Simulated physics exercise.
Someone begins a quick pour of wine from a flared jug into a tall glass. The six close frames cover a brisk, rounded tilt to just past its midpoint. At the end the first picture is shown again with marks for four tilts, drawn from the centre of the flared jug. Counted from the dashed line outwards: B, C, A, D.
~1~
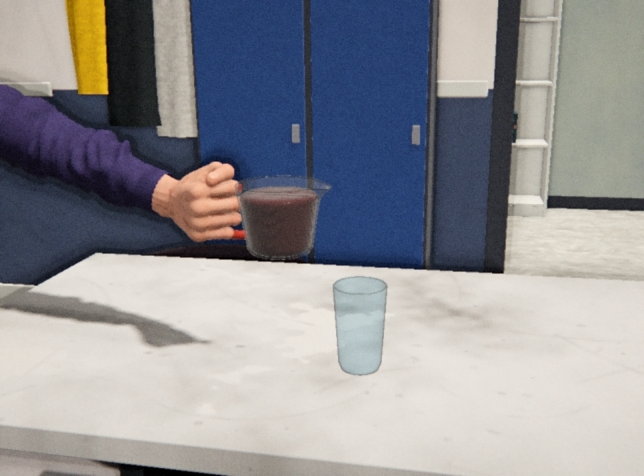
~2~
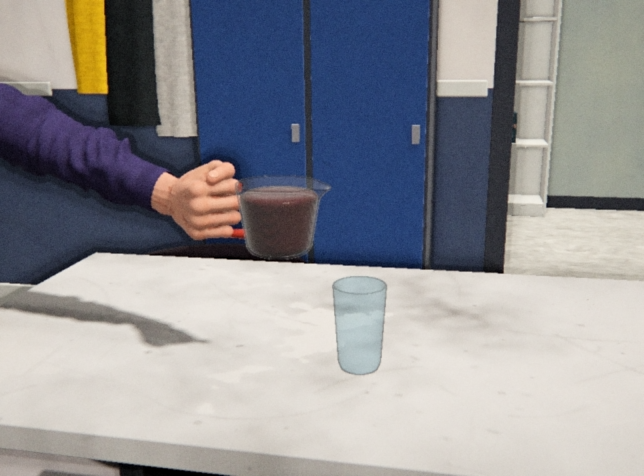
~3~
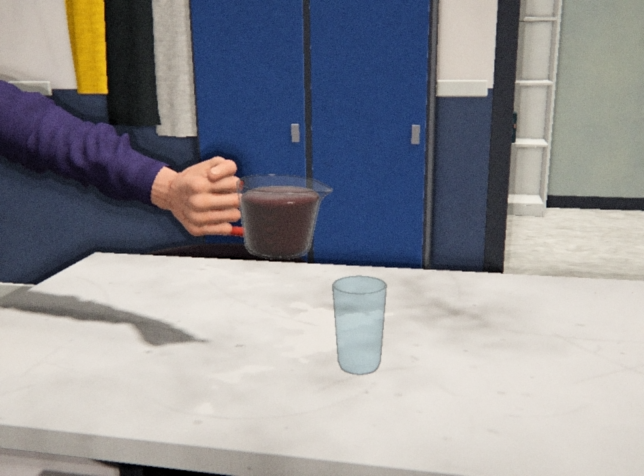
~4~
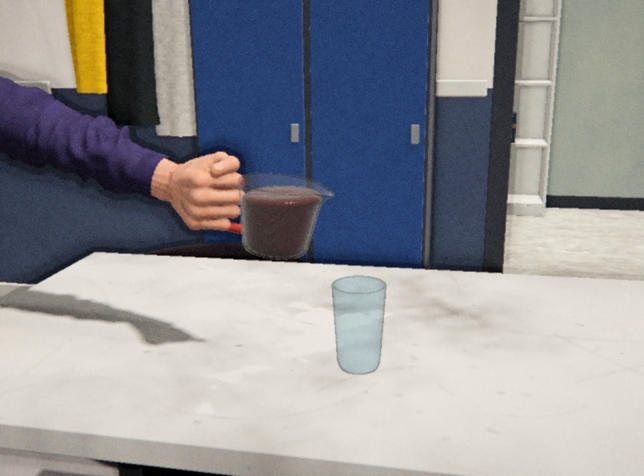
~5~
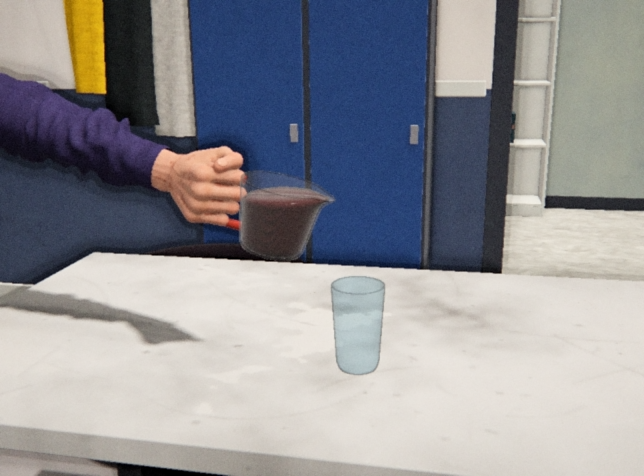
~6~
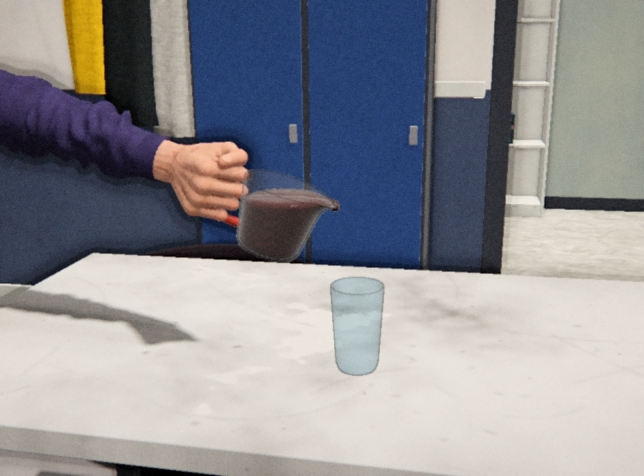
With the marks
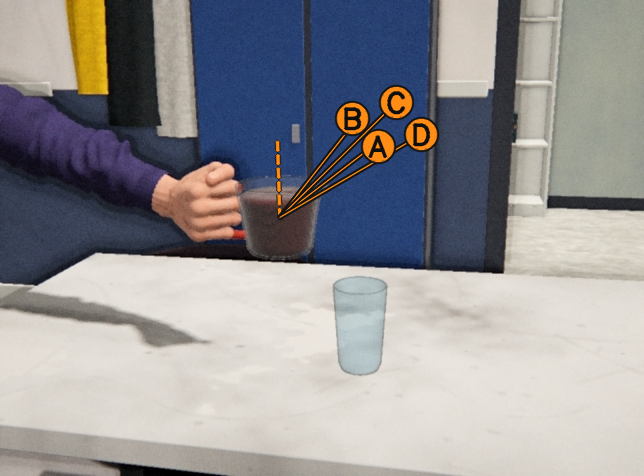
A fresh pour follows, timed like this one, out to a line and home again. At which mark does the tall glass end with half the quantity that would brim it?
Use tilt B.
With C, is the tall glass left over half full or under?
Over.
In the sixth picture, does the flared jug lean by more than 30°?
No, it does not.
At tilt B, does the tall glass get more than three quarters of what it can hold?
No, less.
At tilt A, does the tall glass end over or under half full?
Over half.
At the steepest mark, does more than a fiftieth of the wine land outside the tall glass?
Yes.
In orange, A at (362, 153); B at (344, 135); C at (384, 114); D at (406, 143).
With A, the tall glass ends with about 87 % of what it can hold.
With B, the tall glass ends with about 51 % of what it can hold.
With C, the tall glass ends with about 69 % of what it can hold.
With D, the tall glass ends with about 92 % of what it can hold; 9 % of the wine is spilt.
